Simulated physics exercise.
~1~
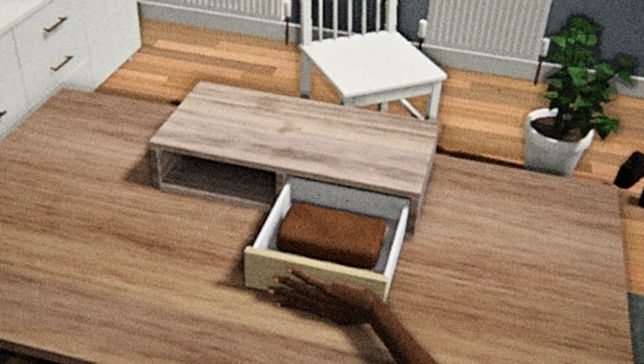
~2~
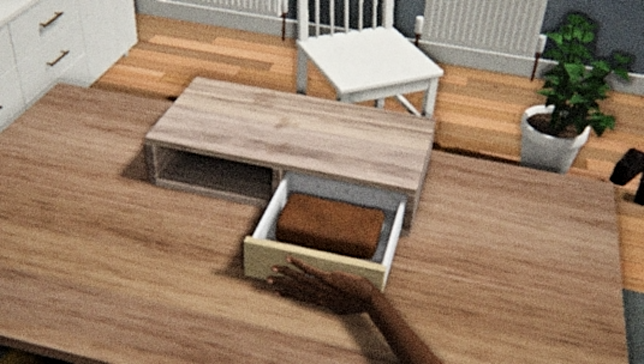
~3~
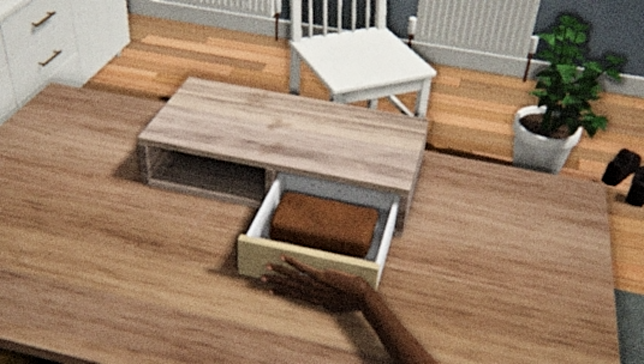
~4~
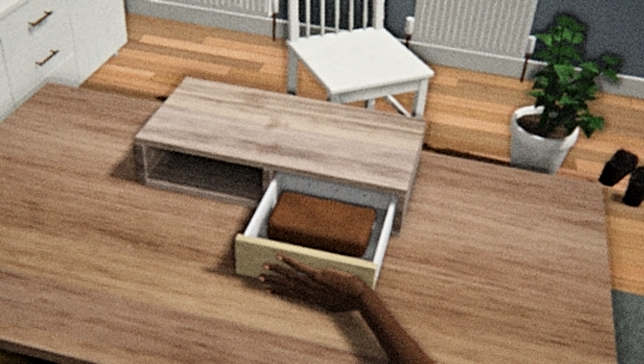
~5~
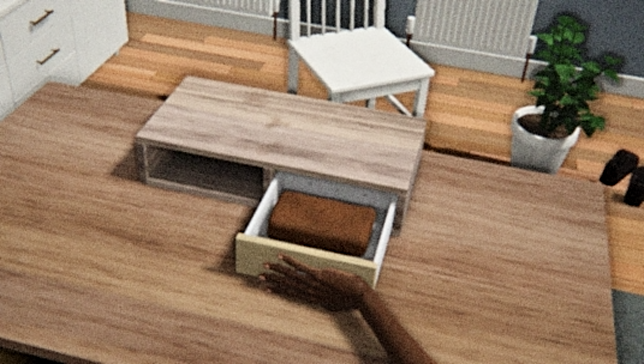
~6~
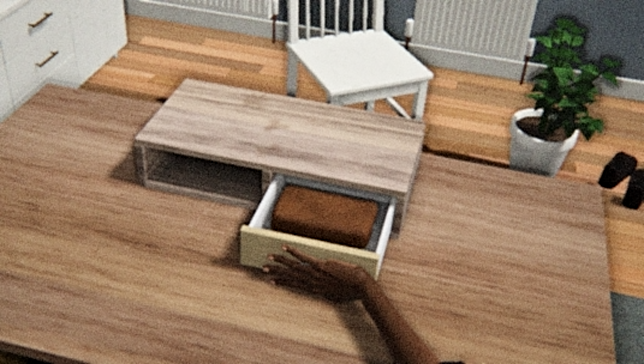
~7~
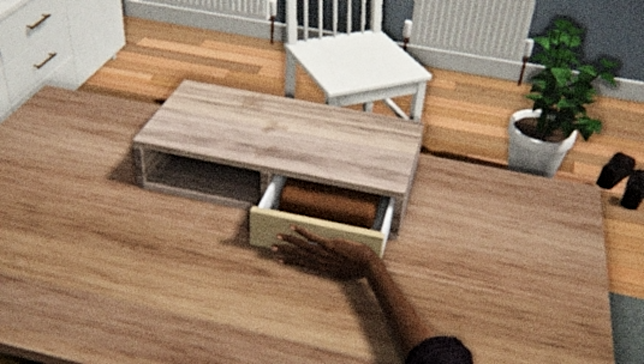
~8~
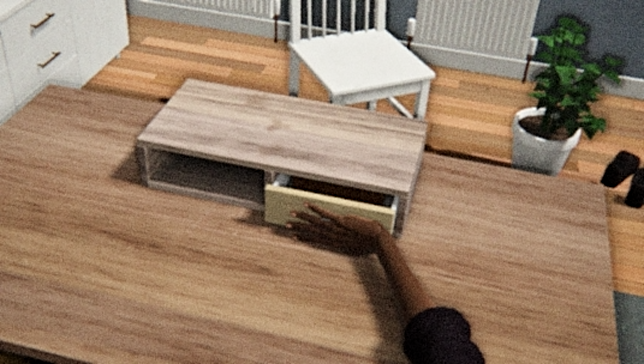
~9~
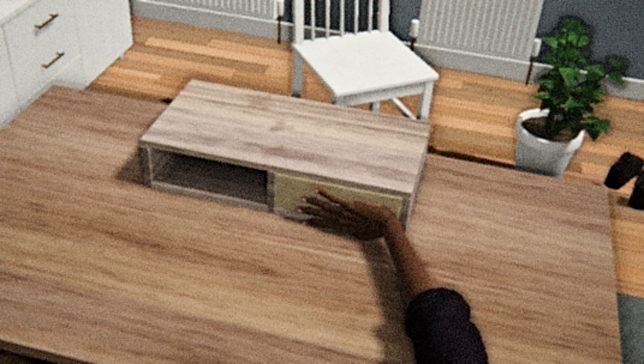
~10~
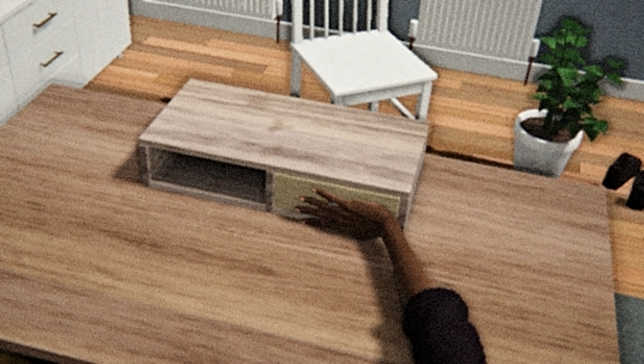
On a wooden table, a hand pushes a drawer holding a brown loaf fully shut.
